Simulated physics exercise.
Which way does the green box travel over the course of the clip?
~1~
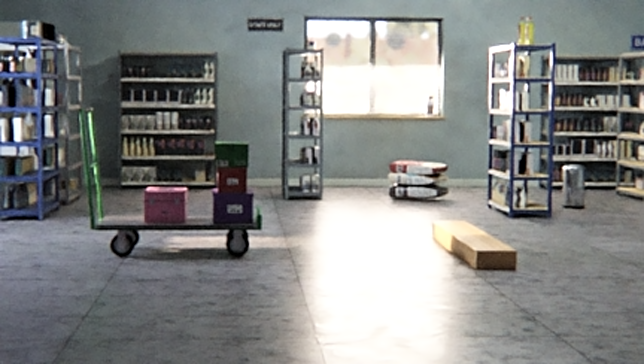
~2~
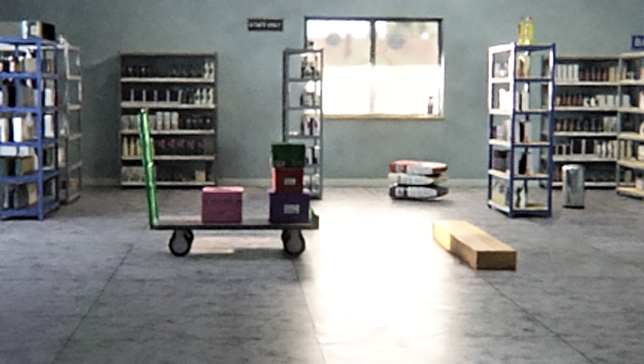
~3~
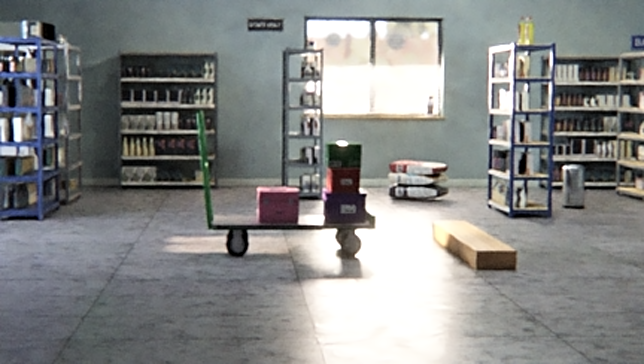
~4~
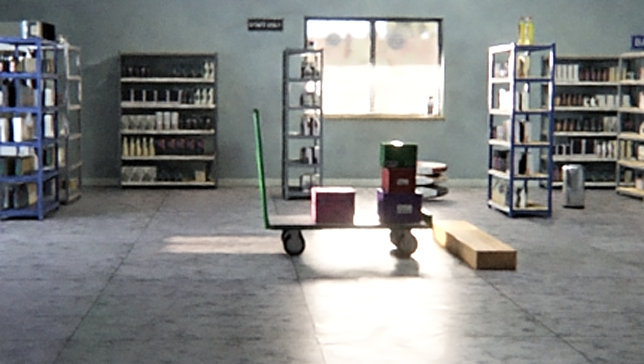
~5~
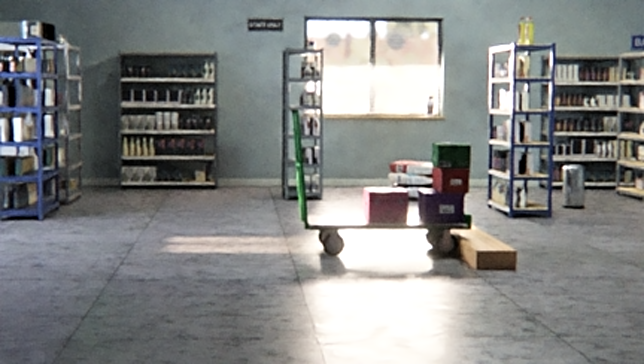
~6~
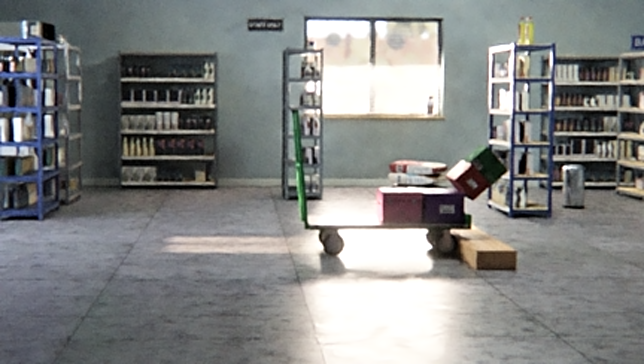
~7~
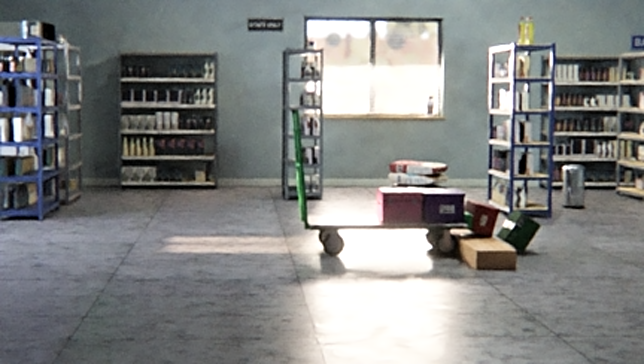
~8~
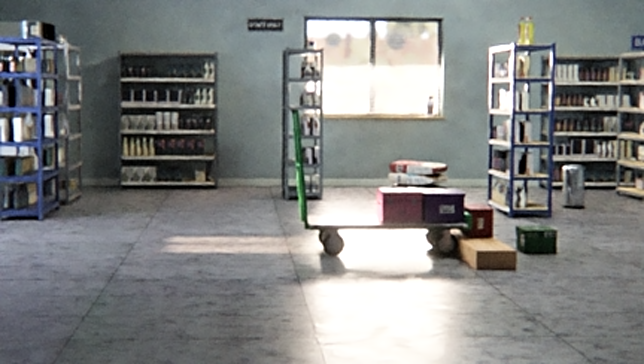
The green box moves to the right, first riding on the trolley and then tumbling off its front end onto the floor.
